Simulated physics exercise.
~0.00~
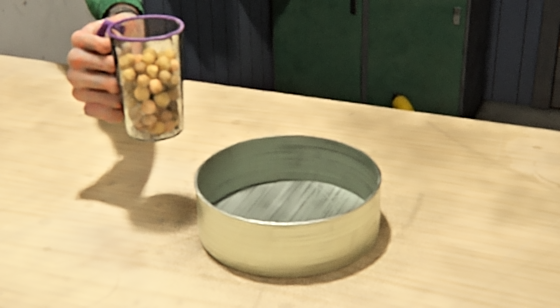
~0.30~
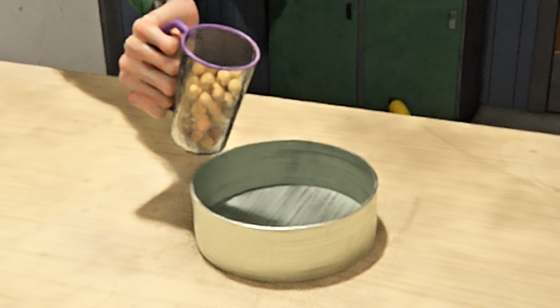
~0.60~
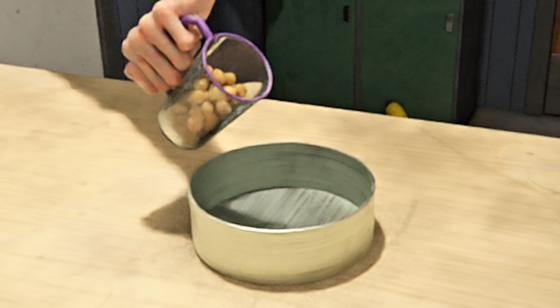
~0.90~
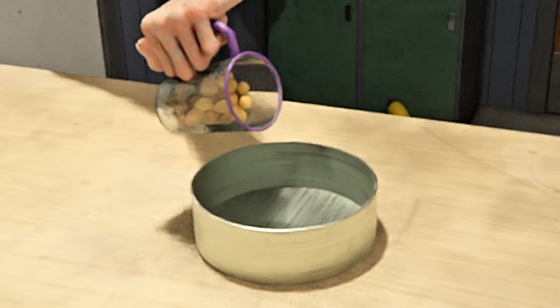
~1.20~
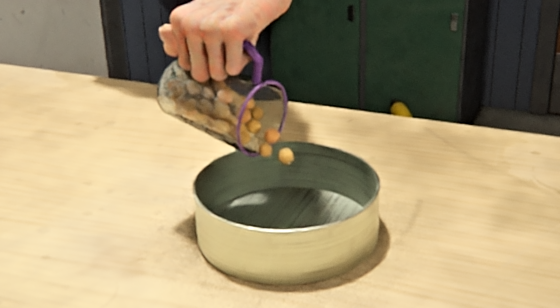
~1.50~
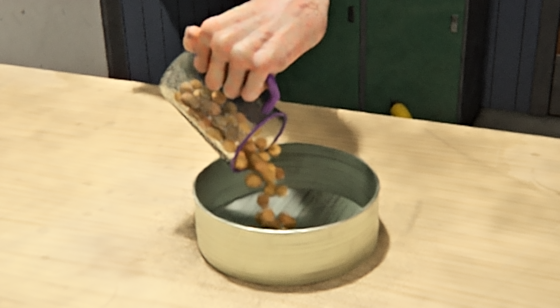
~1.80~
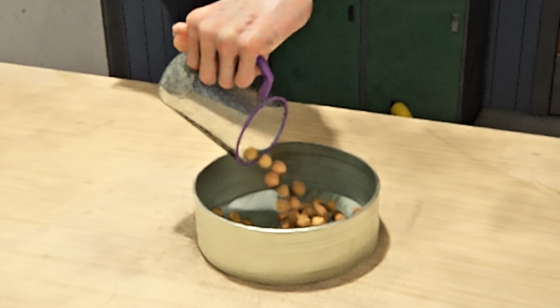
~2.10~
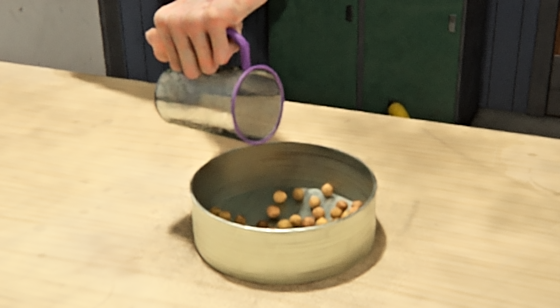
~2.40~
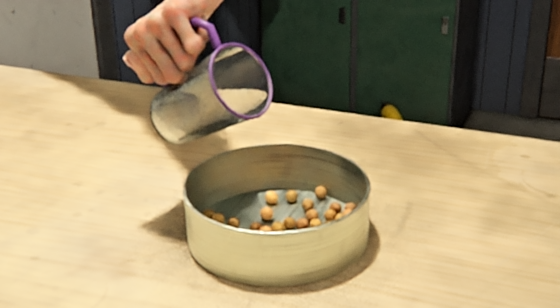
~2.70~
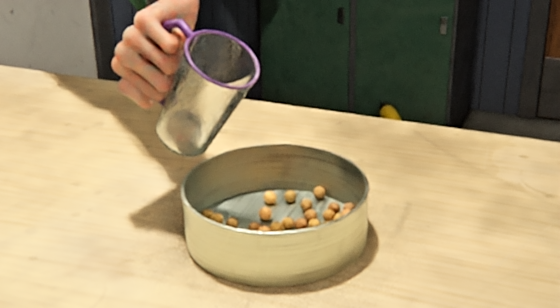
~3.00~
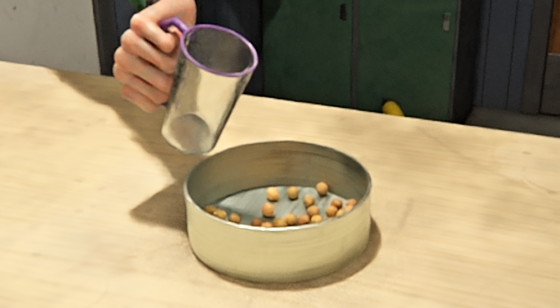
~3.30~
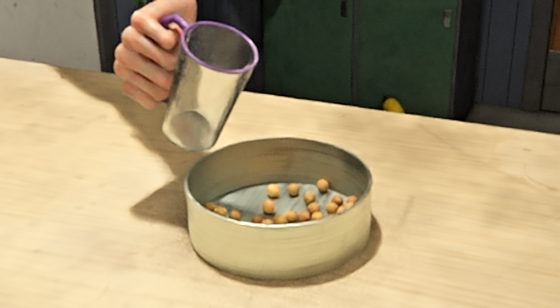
The clip opens with a hand holding a clear cup with a purple rim and handle, full of small round wooden beads, to the left of a wide, shallow pot on a pale wooden table. The hand moves the cup right toward the pot and tips it until it lies on its side. A few beads roll over the rim, then a thick stream tumbles into the pot as the cup tilts mouth downward. Once emptied, the cup turns back toward upright. It ends slightly tilted above the pot, where the beads lie still.
